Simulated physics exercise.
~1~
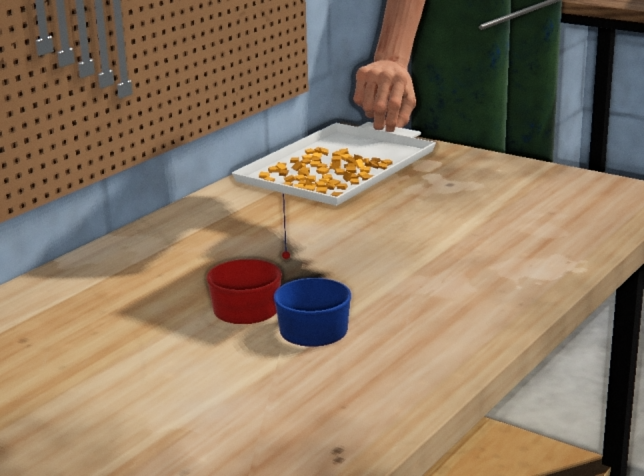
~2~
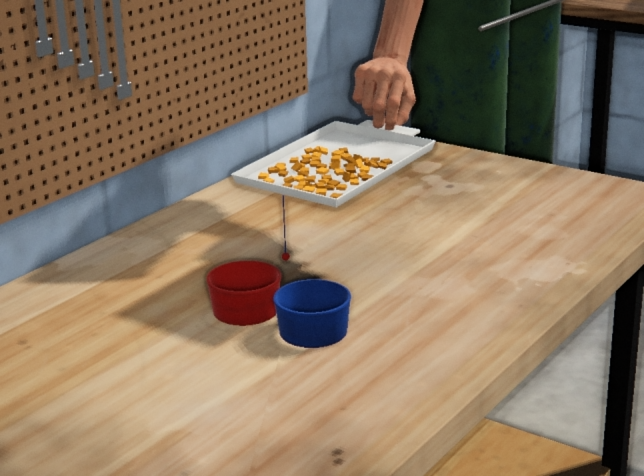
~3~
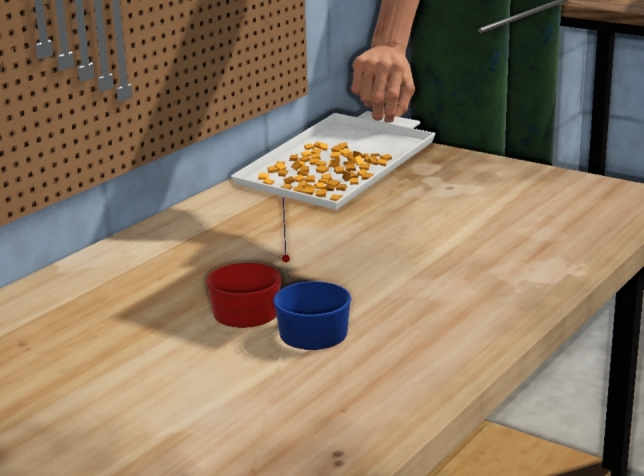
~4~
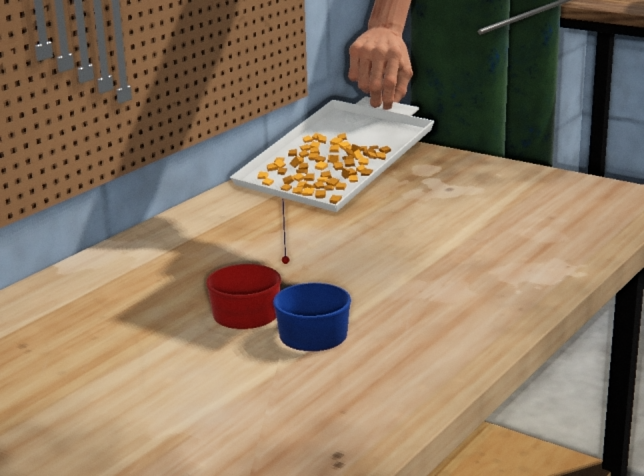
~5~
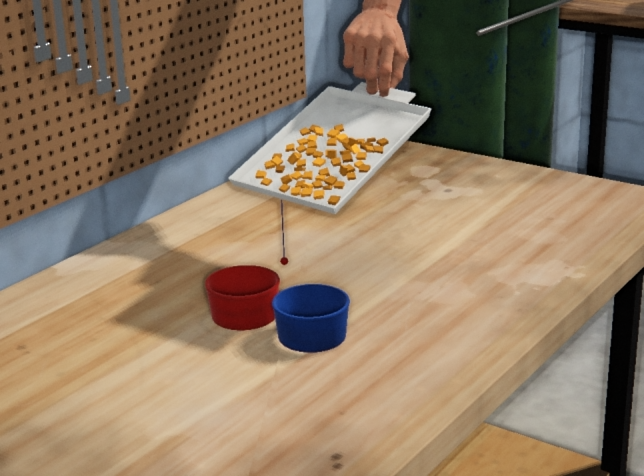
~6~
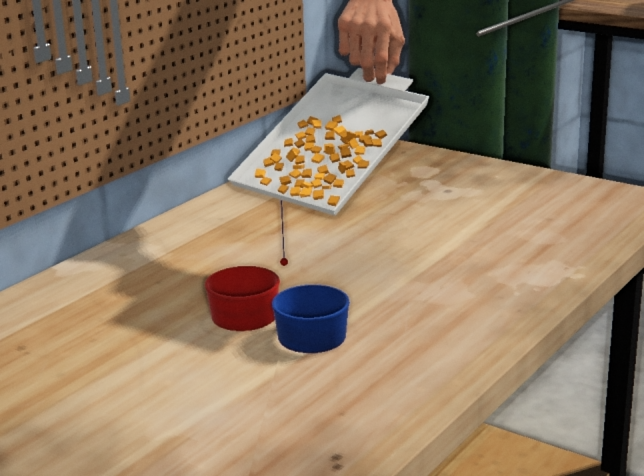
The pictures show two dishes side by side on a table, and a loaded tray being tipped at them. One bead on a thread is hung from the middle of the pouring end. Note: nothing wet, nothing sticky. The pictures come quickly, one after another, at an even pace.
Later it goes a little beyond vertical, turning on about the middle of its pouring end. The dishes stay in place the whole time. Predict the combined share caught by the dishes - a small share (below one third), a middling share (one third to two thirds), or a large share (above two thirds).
A large share, above two thirds.
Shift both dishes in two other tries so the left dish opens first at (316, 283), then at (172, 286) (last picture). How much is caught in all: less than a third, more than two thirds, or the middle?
Position 1 - the middle third; position 2 - less than a third.
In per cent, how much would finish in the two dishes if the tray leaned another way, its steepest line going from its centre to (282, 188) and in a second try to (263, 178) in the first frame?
Well, 80 percent for one and then 30 percent for the other.
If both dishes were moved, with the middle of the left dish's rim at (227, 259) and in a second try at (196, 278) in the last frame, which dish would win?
First place: The right-hand one. Second place: The right-hand one.
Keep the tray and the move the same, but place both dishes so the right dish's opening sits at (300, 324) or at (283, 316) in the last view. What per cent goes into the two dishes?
First position: Some 0 %; second position: Some 0 %.
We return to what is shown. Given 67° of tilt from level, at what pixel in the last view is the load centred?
The load is centred near (299, 176).
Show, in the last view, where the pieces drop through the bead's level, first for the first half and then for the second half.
First roughly (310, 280), then roughly (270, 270).
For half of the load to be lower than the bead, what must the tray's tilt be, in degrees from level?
I'd say it is tilted about 105°.
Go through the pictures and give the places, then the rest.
The first frame shows corners of the pouring end (236, 172) and (336, 196), level; middle of the load (336, 166), small crackers; left dish (222, 302); right dish (291, 324); bead on its thread (286, 255).
The second frame shows corners of the pouring end (236, 174) and (336, 198), level; middle of the load (335, 166).
The third frame shows corners of the pouring end (235, 175) and (336, 200), tipped barely, lowest at the right corner; middle of the load (335, 164).
The fourth frame shows corners of the pouring end (234, 176) and (335, 203), tipped a little, lowest at the right corner; middle of the load (334, 159).
The fifth frame shows corners of the pouring end (232, 177) and (334, 206), tipped clearly, lowest at the right corner; middle of the load (332, 155).
The sixth frame shows corners of the pouring end (232, 178) and (333, 208), tipped clearly, lowest at the right corner; middle of the load (330, 150); left dish (221, 309); right dish (289, 330).
Just after the last frame, tray tipped steeply; almost all on the tray; about a tenth in the air.
A moment on, tray tipped past a quarter turn; roughly a quarter on the tray; roughly half in the right dish; just a few in the left dish; about a tenth outside both; roughly a third in the air.
Further on, tray tipped past a quarter turn; roughly two thirds in the right dish; roughly a quarter in the left dish; about a tenth outside both.
When it is over, tray tipped past a quarter turn; roughly two thirds in the right dish; roughly a quarter in the left dish; about a tenth outside both.
